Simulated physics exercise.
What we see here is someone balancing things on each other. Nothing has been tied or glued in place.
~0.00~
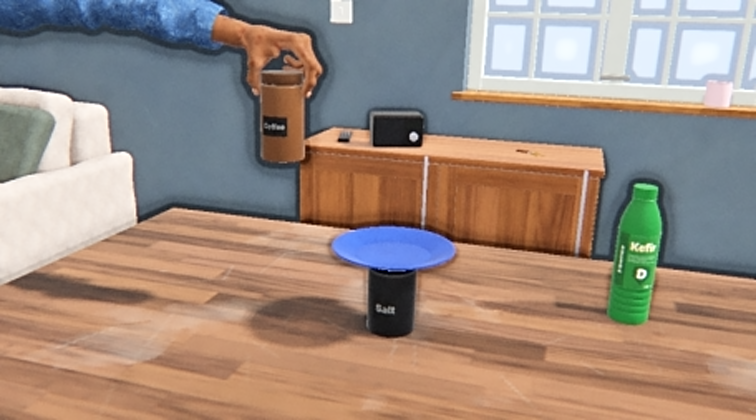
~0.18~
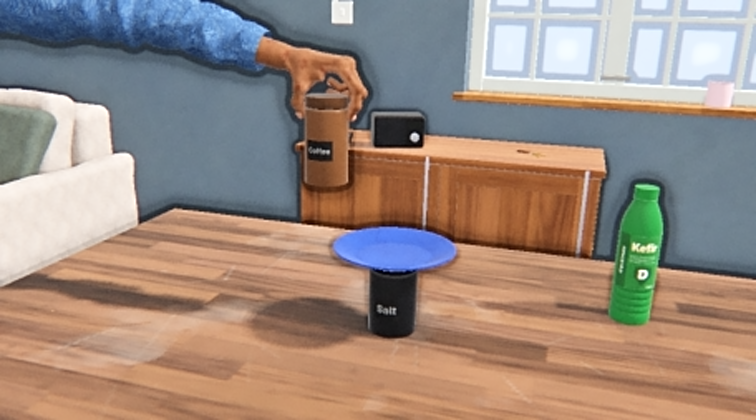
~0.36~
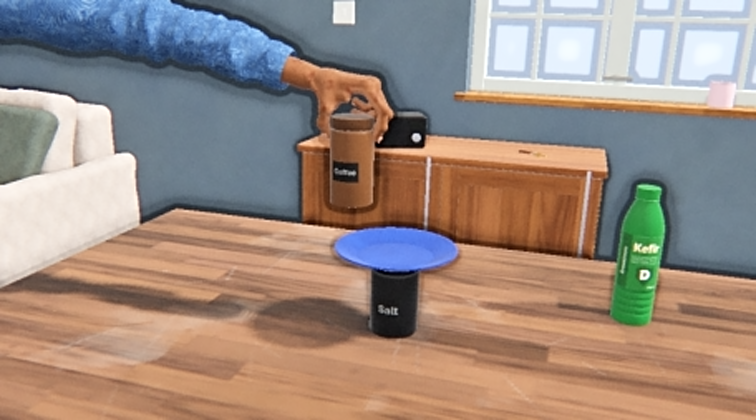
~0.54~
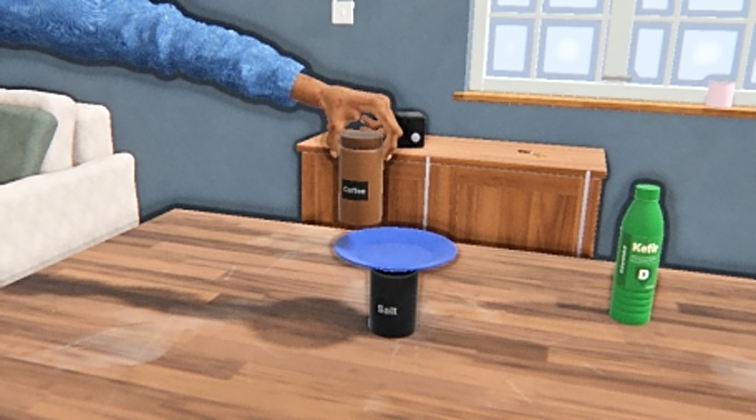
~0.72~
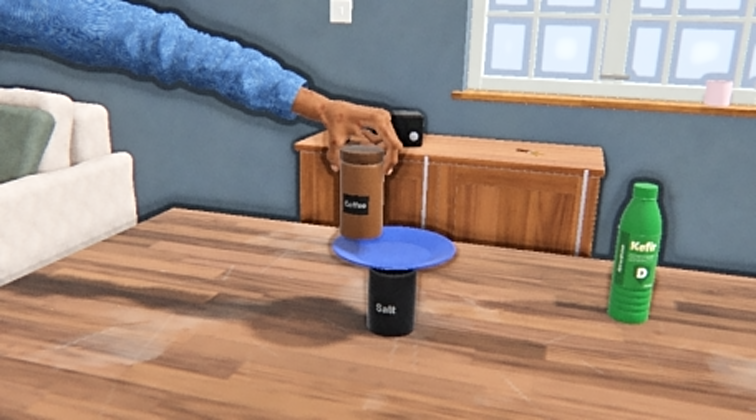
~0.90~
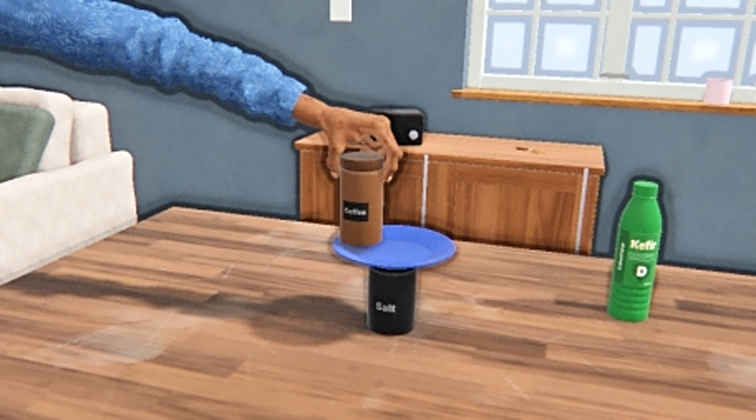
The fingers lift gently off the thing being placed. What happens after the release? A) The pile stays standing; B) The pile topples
(A) The pile stays standing.
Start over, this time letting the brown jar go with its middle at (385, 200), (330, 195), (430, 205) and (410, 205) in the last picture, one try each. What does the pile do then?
Well, the first time it stays intact, the second time it tips over, the third time it stays intact, and the fourth time it stays intact.
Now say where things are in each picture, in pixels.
In the first picture, coming down; brown jar (283, 116); blue plate (393, 251).
In the second picture, coming down; brown jar (327, 139); black jar (393, 293).
In the third picture, coming down; brown jar (352, 160); green bottle (639, 255).
In the fourth picture, coming down; brown jar (361, 178); blue plate (395, 252).
In the fifth picture, coming down; brown jar (362, 192); black jar (392, 292).
In the sixth picture, set down, still held; brown jar (362, 198); green bottle (636, 251).
By 1.10 s, all is still.
By 1.40 s, brown jar resting near (362, 199).
When it is over (2.0 s), all 4 as before. End places, in pixels of the last picture, brown jar near (362, 199). The pile keeps its balance.
